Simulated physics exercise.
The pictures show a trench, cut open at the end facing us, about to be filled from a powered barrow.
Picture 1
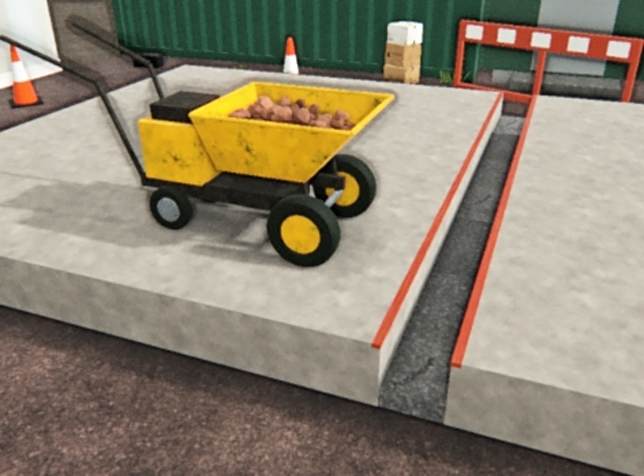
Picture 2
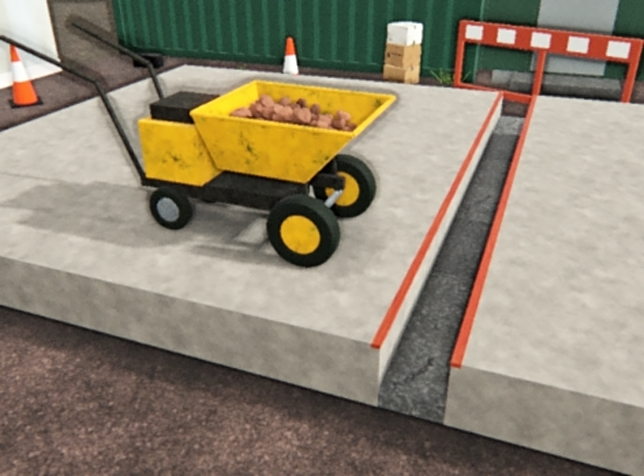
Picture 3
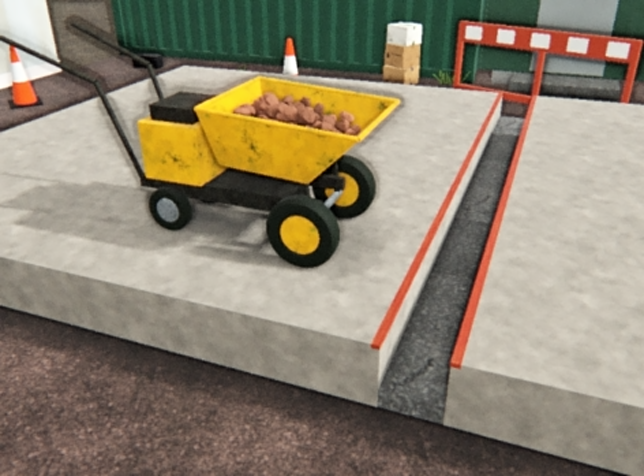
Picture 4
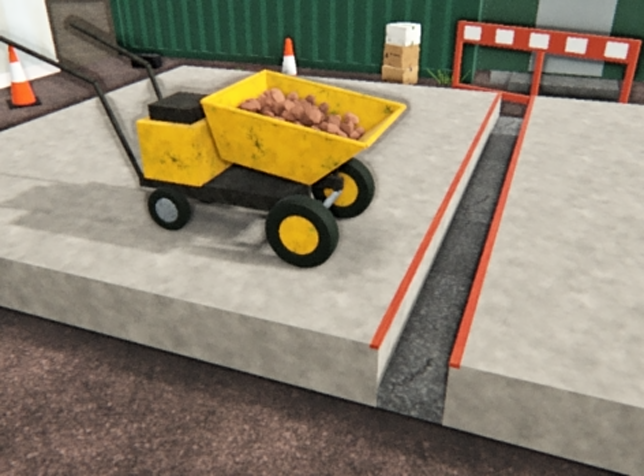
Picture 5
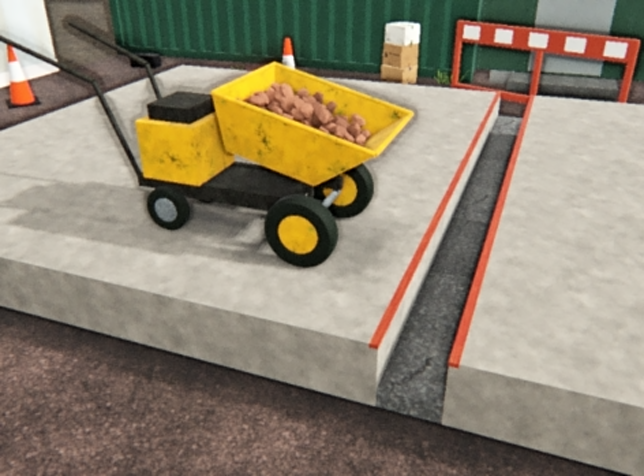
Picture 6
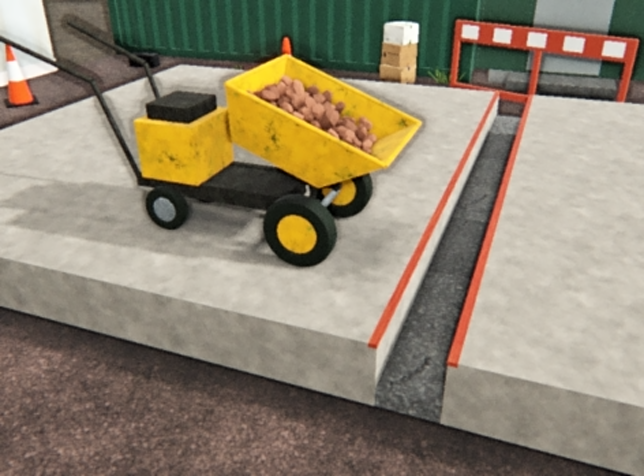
In this clip, a yellow powered barrow loaded with reddish rubble stands on a concrete slab left of a narrow, red-edged trench, and its skip tilts gradually forward to the right while its wheels stay in place.
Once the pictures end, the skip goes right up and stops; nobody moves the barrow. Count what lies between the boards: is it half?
It catches over half.
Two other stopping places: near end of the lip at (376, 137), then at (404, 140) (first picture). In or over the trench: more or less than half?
At the first place most of it, at the second under half.
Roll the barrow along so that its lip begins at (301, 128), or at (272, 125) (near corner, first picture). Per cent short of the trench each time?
Near 20 % and 40 %.
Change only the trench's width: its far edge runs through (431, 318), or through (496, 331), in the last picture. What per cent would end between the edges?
First some 40, then 100 per cent.
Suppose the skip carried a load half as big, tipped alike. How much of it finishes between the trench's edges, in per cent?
Roughly 100 in a hundred.
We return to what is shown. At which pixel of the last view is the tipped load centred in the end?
Close to (447, 284).
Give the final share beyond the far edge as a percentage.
Close to 5 per cent.
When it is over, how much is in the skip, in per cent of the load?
Some 0 per cent.
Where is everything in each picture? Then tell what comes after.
In the first picture, lip of the skip (351, 134), level; top of the load (275, 125), lumps of rubble; first edge of the trench (393, 309); far edge (468, 325), the trench under half as wide as the skip, and about as deep as wide.
In the second picture, lip of the skip (353, 136), tipped barely; top of the load (281, 112).
In the third picture, lip of the skip (358, 140), tipped barely; top of the load (273, 113).
In the fourth picture, lip of the skip (366, 146), tipped a little; top of the load (278, 110).
In the fifth picture, lip of the skip (375, 155), tipped a little; top of the load (287, 106).
In the sixth picture, lip of the skip (385, 166), tipped clearly; top of the load (284, 103); first edge of the trench (390, 309); far edge (464, 325).
Just after the last frame, skip tipped steeply; every one in the skip.
A moment on, skip tipped right over; the larger part in the skip; roughly a quarter in or heaped over the trench; just a few beyond it; just a few falling.
Further on, skip tipped right over; about a tenth in the skip; almost all in or heaped over the trench; just a few beyond it.
When it is over, skip tipped right over; just a few in the skip; almost all in or heaped over the trench; just a few beyond it.
